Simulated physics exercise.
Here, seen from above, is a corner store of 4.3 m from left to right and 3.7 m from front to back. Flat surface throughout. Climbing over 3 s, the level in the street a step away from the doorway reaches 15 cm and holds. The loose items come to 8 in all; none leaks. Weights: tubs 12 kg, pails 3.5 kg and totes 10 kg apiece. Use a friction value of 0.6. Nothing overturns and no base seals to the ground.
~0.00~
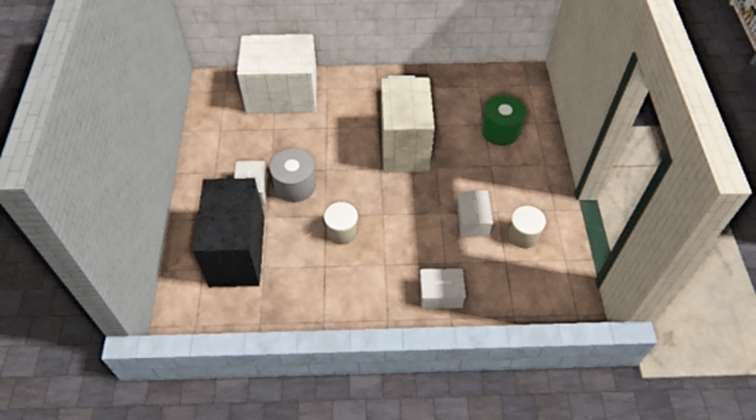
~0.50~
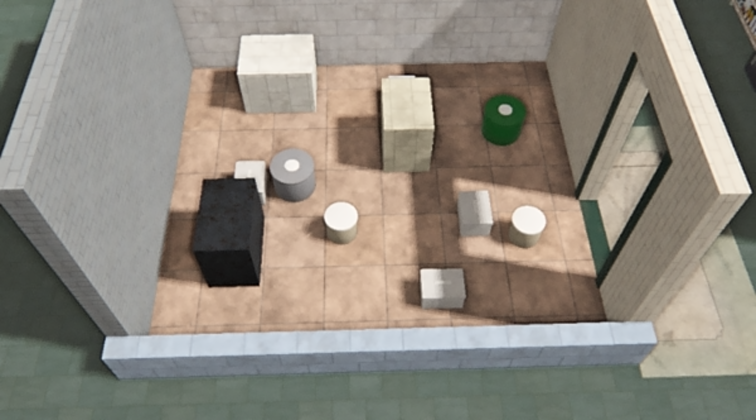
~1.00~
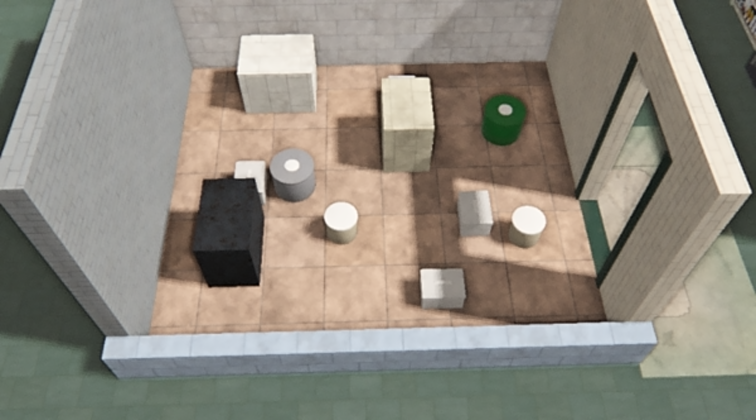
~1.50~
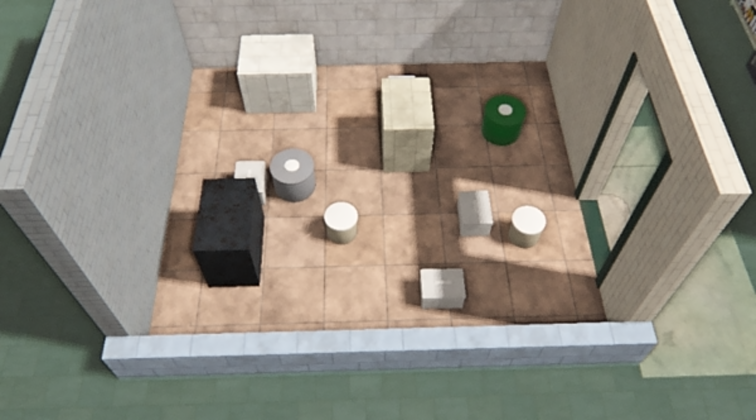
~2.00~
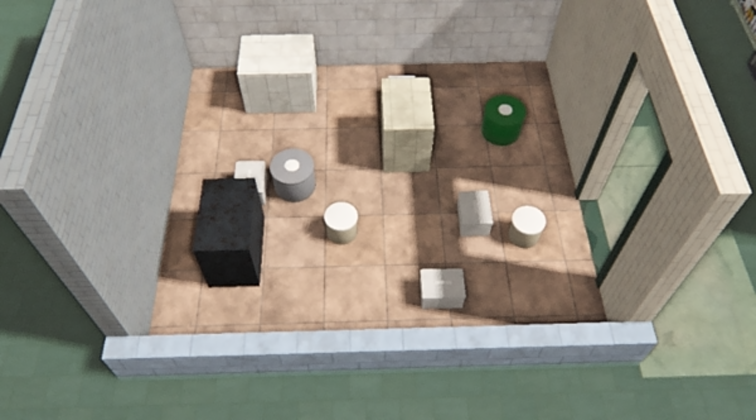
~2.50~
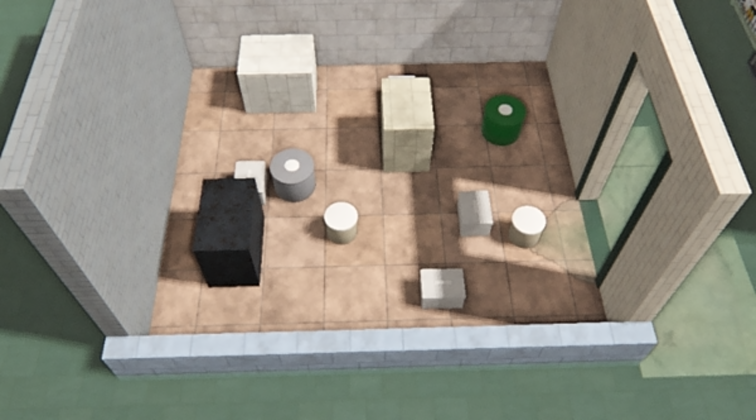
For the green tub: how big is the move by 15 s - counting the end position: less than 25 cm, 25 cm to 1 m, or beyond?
Prediction: It more or less keeps its spot.
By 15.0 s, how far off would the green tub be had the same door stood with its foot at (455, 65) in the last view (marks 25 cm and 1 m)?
The green tub ends up a great distance away.
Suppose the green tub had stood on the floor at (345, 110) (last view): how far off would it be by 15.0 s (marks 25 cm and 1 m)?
It stays put.
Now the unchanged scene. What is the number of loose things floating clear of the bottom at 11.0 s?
The count is 2.
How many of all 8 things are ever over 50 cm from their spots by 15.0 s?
I make that 4.
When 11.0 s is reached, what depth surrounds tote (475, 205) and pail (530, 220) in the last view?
Depths: Near 6 cm, then near 6 cm.
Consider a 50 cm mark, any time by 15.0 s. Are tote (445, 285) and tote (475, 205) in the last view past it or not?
Result, in order: Lower / higher.
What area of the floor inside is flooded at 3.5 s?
About 2.5 m2 is covered.
After 3.5 s the green tub is near (505, 110), 0.0 m from its start, aground; 0 afloat.
After 6.8 s the green tub is near (505, 110), 0.0 m from its start, aground; 0 afloat.
After 11.0 s the green tub is near (505, 110), 0.0 m from its start, aground; 2 afloat.
After 15.0 s the green tub is near (505, 110), 0.0 m from its start, aground; 4 afloat.
